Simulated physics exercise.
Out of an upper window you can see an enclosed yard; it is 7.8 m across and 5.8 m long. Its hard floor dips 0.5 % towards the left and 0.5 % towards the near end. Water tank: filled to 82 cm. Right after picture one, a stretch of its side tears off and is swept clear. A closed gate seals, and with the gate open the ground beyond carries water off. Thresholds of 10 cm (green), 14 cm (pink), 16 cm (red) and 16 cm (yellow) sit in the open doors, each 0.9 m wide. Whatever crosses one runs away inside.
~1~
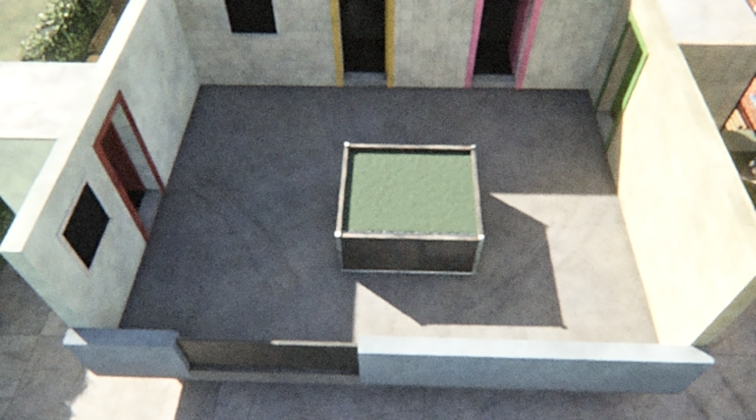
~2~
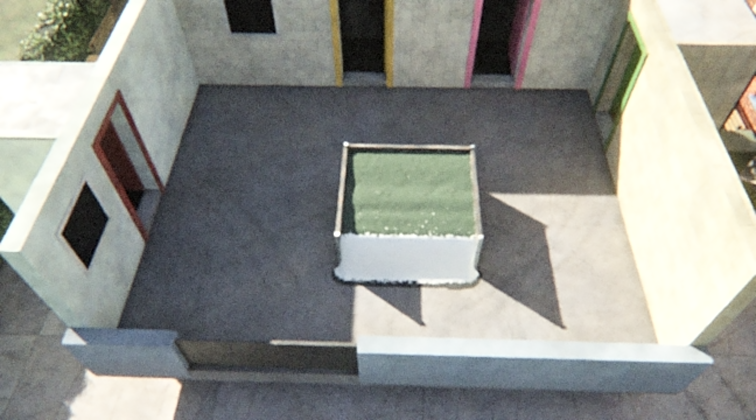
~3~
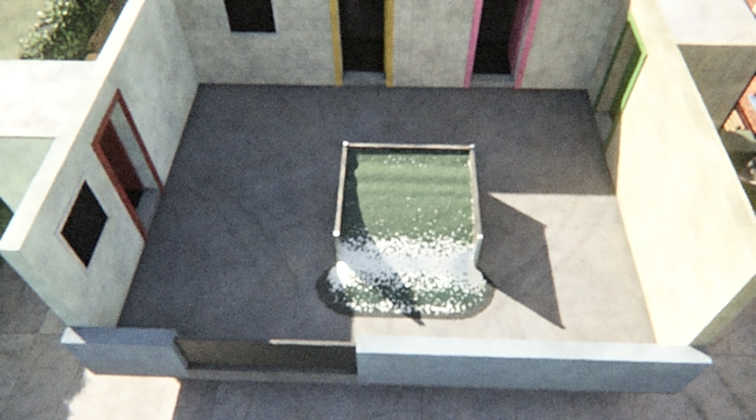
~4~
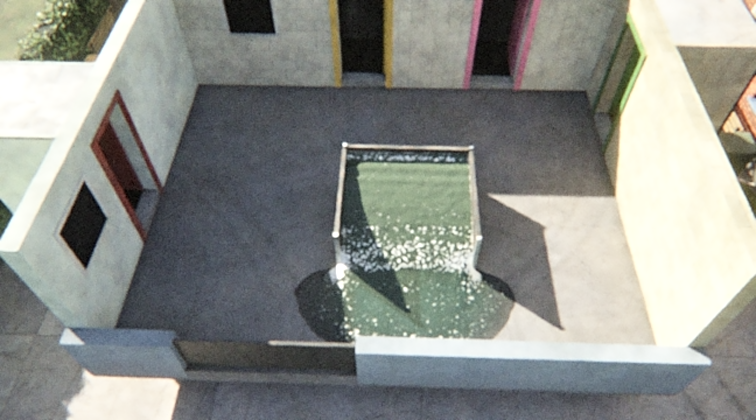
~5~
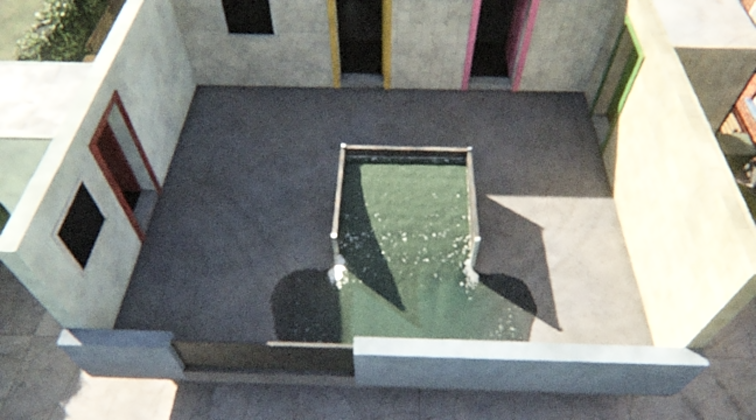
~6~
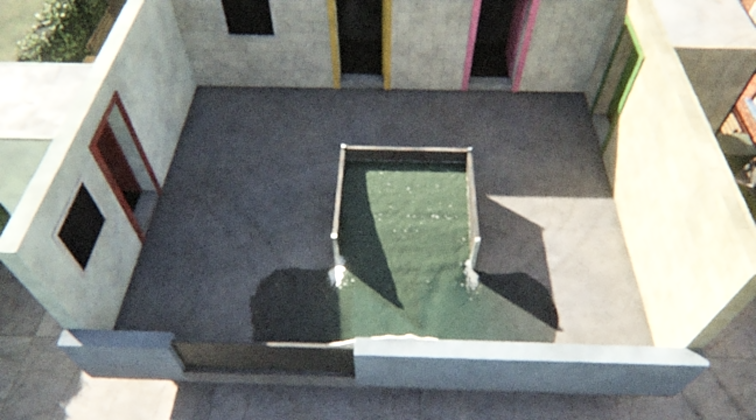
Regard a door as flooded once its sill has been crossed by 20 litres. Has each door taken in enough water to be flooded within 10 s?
In the end at the green door the amount will not overshoot the limit, at the pink door the amount will not overshoot the limit, at the red door the amount will not overshoot the limit, at the yellow door the amount will not overshoot the limit.
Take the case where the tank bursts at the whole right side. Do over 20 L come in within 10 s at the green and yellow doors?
Against the limit, the green door exceeds it and the yellow door stays within it.
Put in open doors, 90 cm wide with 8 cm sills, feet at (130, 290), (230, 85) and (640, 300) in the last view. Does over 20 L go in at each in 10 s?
In sequence the answers are more than that, more than that and more than that.
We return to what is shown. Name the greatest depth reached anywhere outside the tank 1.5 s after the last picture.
Peak depth: Approx. 44 cm.
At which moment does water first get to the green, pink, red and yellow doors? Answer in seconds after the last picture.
Green = 2.2 s, pink = 3.4 s, red = 1.6 s, yellow = 4.5 s.
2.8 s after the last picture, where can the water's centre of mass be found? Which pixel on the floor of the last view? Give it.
Centre: Roughly (385, 270) px.
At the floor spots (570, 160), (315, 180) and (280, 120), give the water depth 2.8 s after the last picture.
About 6, 0 and 0 cm respectively.
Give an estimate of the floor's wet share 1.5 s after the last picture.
30 %.
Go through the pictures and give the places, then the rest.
In the first frame, the water tank at (409, 192) is whole and still, 82 cm deep.
In the second frame, water pours out at (407, 259) and has run 1.1 m, to (335, 271); typically 6 cm deep outside, 82 cm at the water tank's back.
In the third frame, the front is at (325, 294), 1.3 m from the gap at (406, 260); 1.7 m2 of floor is under water; 79 cm left at the back of the water tank.
In the fourth frame, water pours out at (406, 262) and has run 1.6 m, to (306, 308); typically 12 cm deep outside, 71 cm at the water tank's back.
In the fifth frame, the front is at a hidden place, 2.1 m from the gap at (404, 263); 5.0 m2 of floor is under water; 70 cm left at the back of the water tank.
In the sixth frame, the front is at a hidden place, 2.5 m from the gap at (404, 264); 5.5 m2 of floor is under water; 66 cm left at the back of the water tank.
Then, 0.7 s after the last picture water covers 20 % of the floor and is deepest (56 cm) near (397, 350); green door not reached, pink door not reached, red door not reached, yellow door not reached.
Then, 1.5 s after the last picture water covers 30 % of the floor and is deepest (44 cm) near (655, 370); green door not reached, pink door not reached, red door not reached, yellow door not reached.
Then, 2.8 s after the last picture water covers 55 % of the floor and is deepest (28 cm) near (106, 353); green door 4 cm at the sill, 0 L in, pink door not reached, red door 16 cm at the sill, 0 L in, yellow door not reached.
Then, 5.3 s after the last picture water covers 90 % of the floor and is deepest (19 cm) near (374, 91); green door 4 cm at the sill, 0 L in, pink door 11 cm at the sill, 0 L in, red door 9 cm at the sill, 1 L in, yellow door 10 cm at the sill, 0 L in.
Then, 9.3 s after the last picture water covers 100 % of the floor and is deepest (14 cm) near (359, 178); green door 5 cm at the sill, 0 L in, pink door 6 cm at the sill, 0 L in, red door 5 cm at the sill, 1 L in, yellow door 10 cm at the sill, 1 L in.
